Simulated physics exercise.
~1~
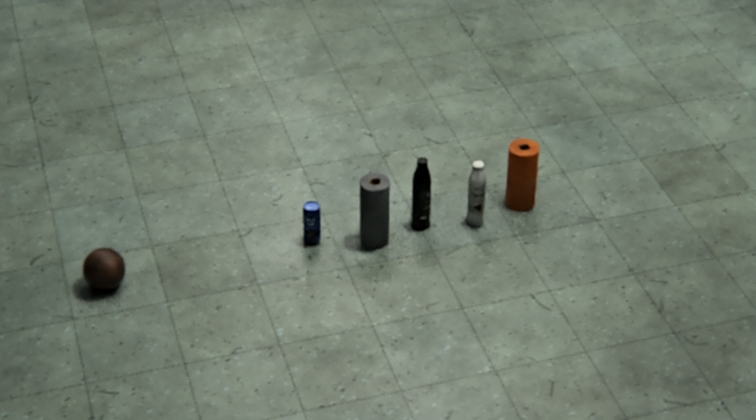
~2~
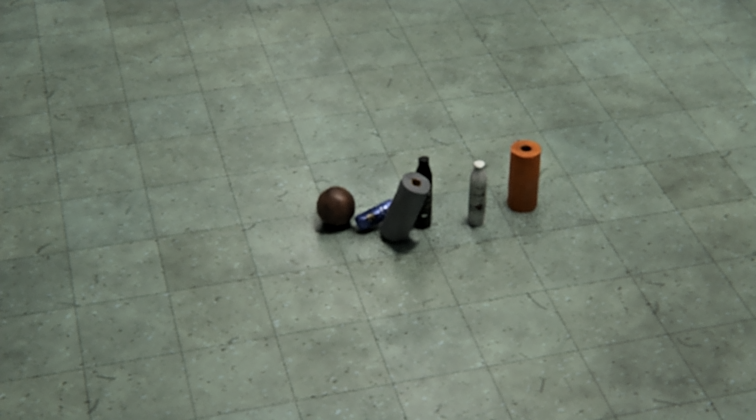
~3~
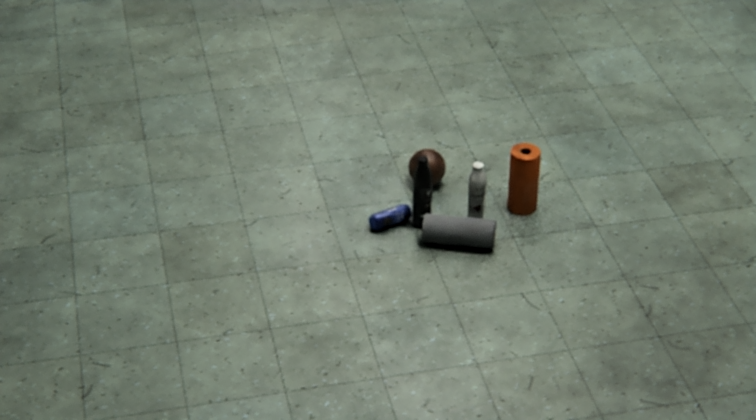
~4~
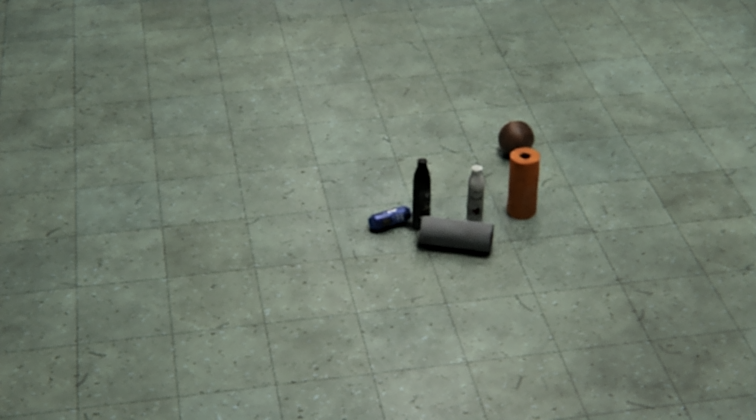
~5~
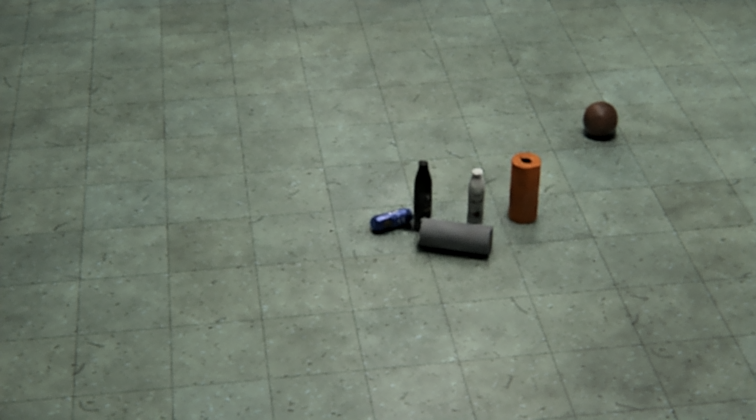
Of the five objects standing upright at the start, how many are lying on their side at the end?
Two of them, the blue can and the grey roll, end up lying on the floor.
